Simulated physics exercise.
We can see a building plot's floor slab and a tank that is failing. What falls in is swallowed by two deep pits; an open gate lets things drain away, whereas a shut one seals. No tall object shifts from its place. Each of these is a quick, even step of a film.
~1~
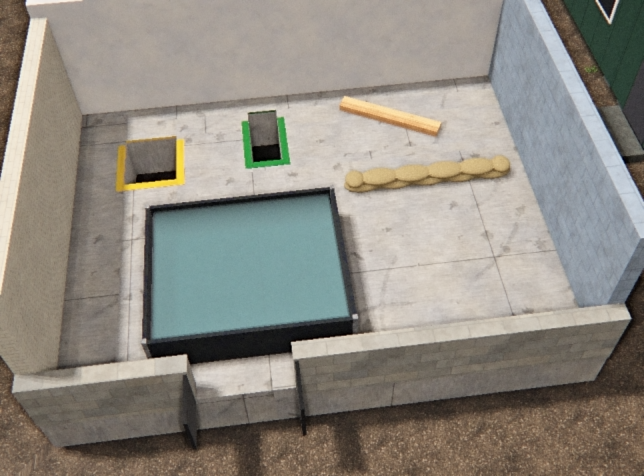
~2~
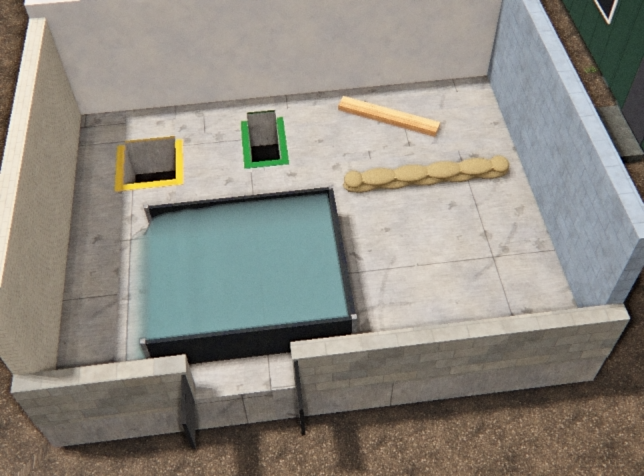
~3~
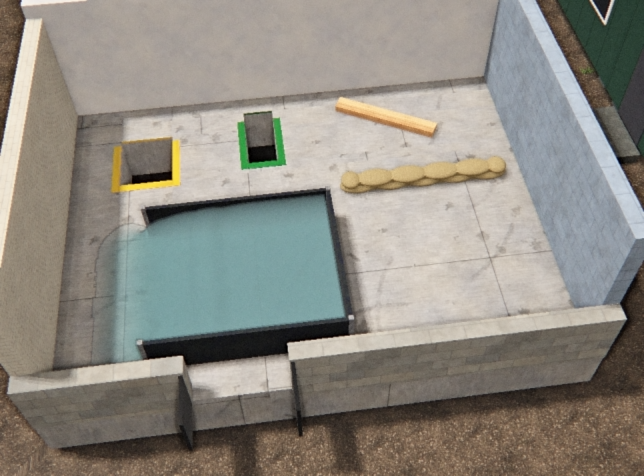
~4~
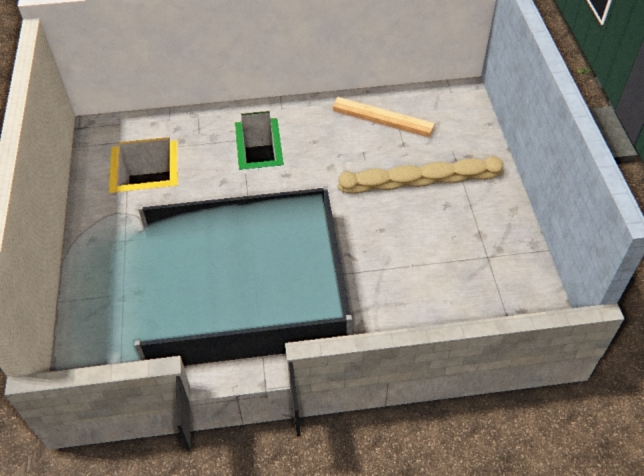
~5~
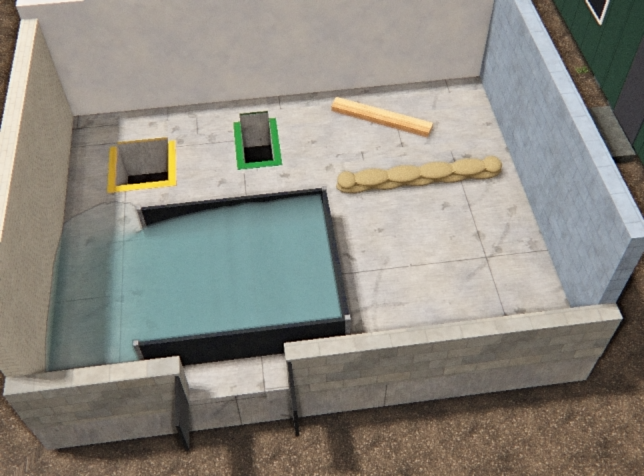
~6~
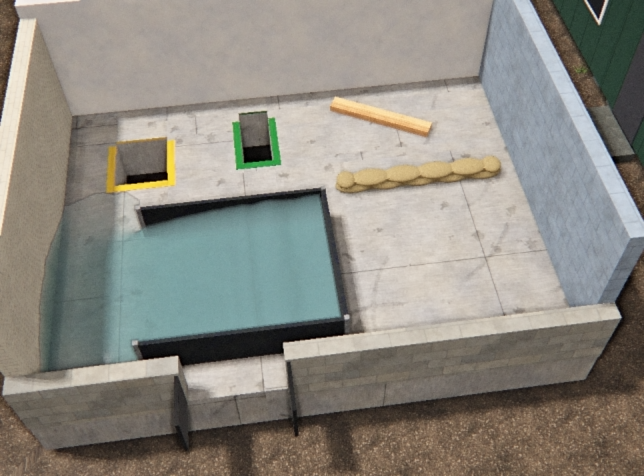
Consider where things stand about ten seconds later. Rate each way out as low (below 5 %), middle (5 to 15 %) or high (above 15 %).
Ratings - gate: Middle; yellow pit: High; green pit: Middle.
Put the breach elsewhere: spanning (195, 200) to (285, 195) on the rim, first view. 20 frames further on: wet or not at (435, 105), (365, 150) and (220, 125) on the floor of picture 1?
Result, in sequence: Inundated; inundated; inundated.
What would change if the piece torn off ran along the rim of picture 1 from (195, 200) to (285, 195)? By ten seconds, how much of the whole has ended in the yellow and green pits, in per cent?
The yellow pit takes 15 per cent and the green pit 30 per cent.
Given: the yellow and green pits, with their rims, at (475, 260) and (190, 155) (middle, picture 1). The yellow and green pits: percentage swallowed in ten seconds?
The yellow pit takes 2 per cent, and the green pit takes 25 per cent.
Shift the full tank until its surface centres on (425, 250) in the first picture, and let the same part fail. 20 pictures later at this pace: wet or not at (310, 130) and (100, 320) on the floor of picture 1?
Taking them in order, the first is left untouched and the second is inundated.
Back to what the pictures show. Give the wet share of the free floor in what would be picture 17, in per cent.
I reckon 25 per cent or so.
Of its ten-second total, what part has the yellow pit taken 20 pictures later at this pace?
It would be roughly 30 percent of the ten-second total.
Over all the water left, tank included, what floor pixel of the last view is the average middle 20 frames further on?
I'd say around (163, 276).
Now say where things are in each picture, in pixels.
Still water in the open tank at (246, 263), in the first frame.
Water pours out at (153, 288) and has run to a hidden place, in the second frame.
The front is at (119, 232), out from the gap at (151, 291), in the third frame.
The front is at a hidden place, out from the gap at (148, 292), in the fourth frame.
Water pours out at (147, 292) and has run to (64, 229), in the fifth frame.
Water pours out at (146, 292) and has run to (64, 211), in the sixth frame.
A moment on, water covers 15 % of the floor; the gate 0 %, the yellow pit 0 %, the green pit 0 %.
Next, water covers 25 % of the floor; the gate 0 %, the yellow pit 2 %, the green pit 0 %.
Then, water covers 40 % of the floor; the gate 3 %, the yellow pit 9 %, the green pit 0 %.
Later, water covers 50 % of the floor; the gate 6 %, the yellow pit 20 %, the green pit 5 %.
In the end, water covers 70 % of the floor; the gate 8 %, the yellow pit 29 %, the green pit 9 %.
